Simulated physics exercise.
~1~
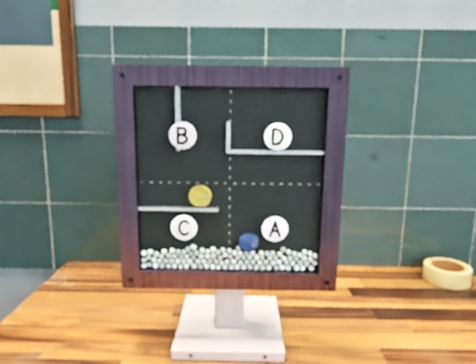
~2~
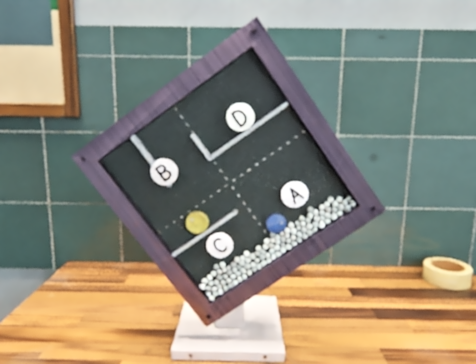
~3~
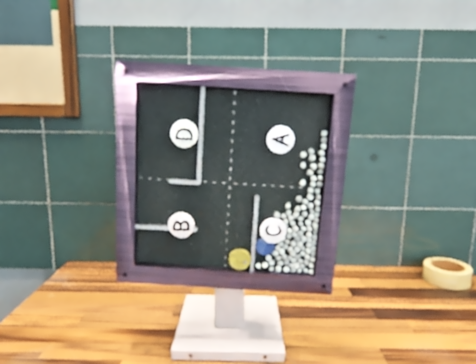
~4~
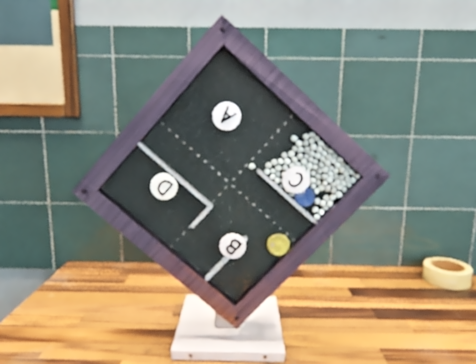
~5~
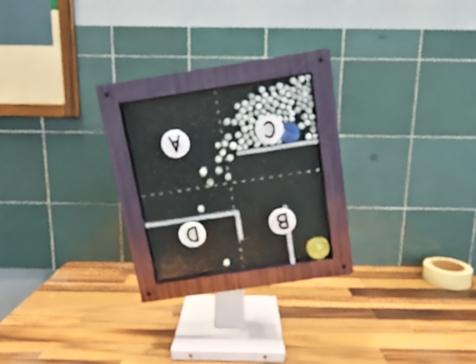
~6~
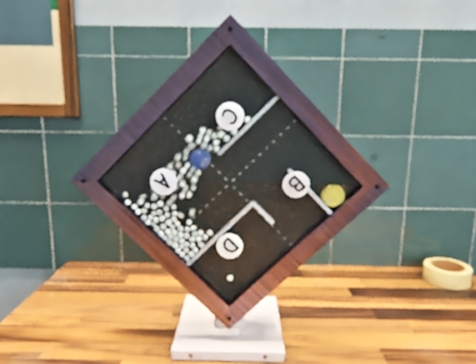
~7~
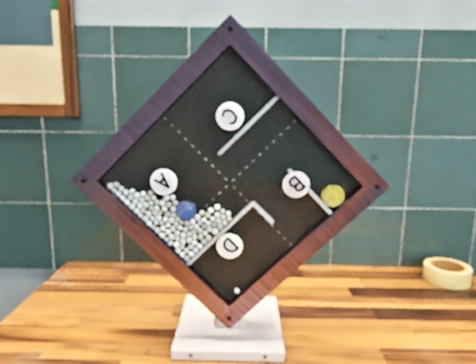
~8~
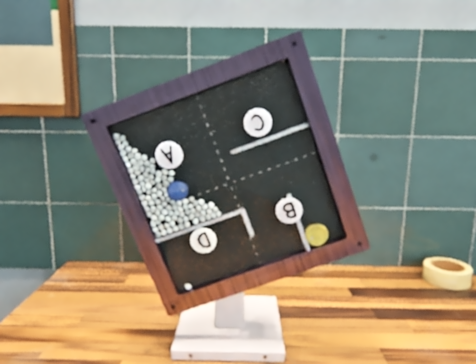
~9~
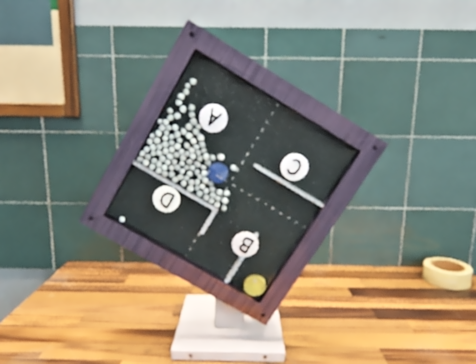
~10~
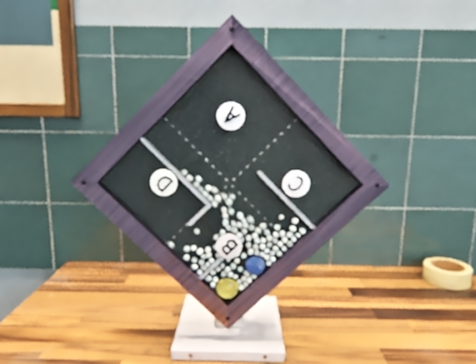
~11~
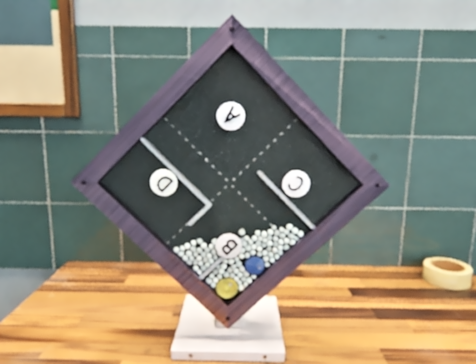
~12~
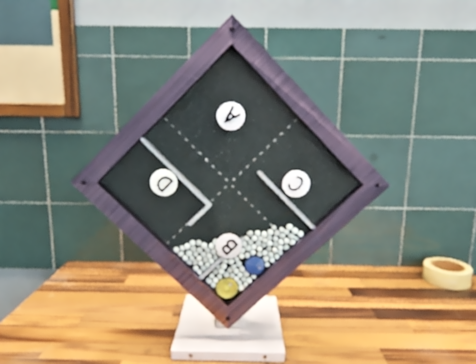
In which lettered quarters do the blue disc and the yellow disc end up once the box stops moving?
Both the blue disc and the yellow disc end up in quarter B, at the bottom of the tilted box.
A dark framed box of small white beads, with a blue disc and a yellow disc inside, turned anticlockwise on its stand, paused, then swung partway back, and the beads poured through the lettered quarters until nearly everything settled around B at the bottom.
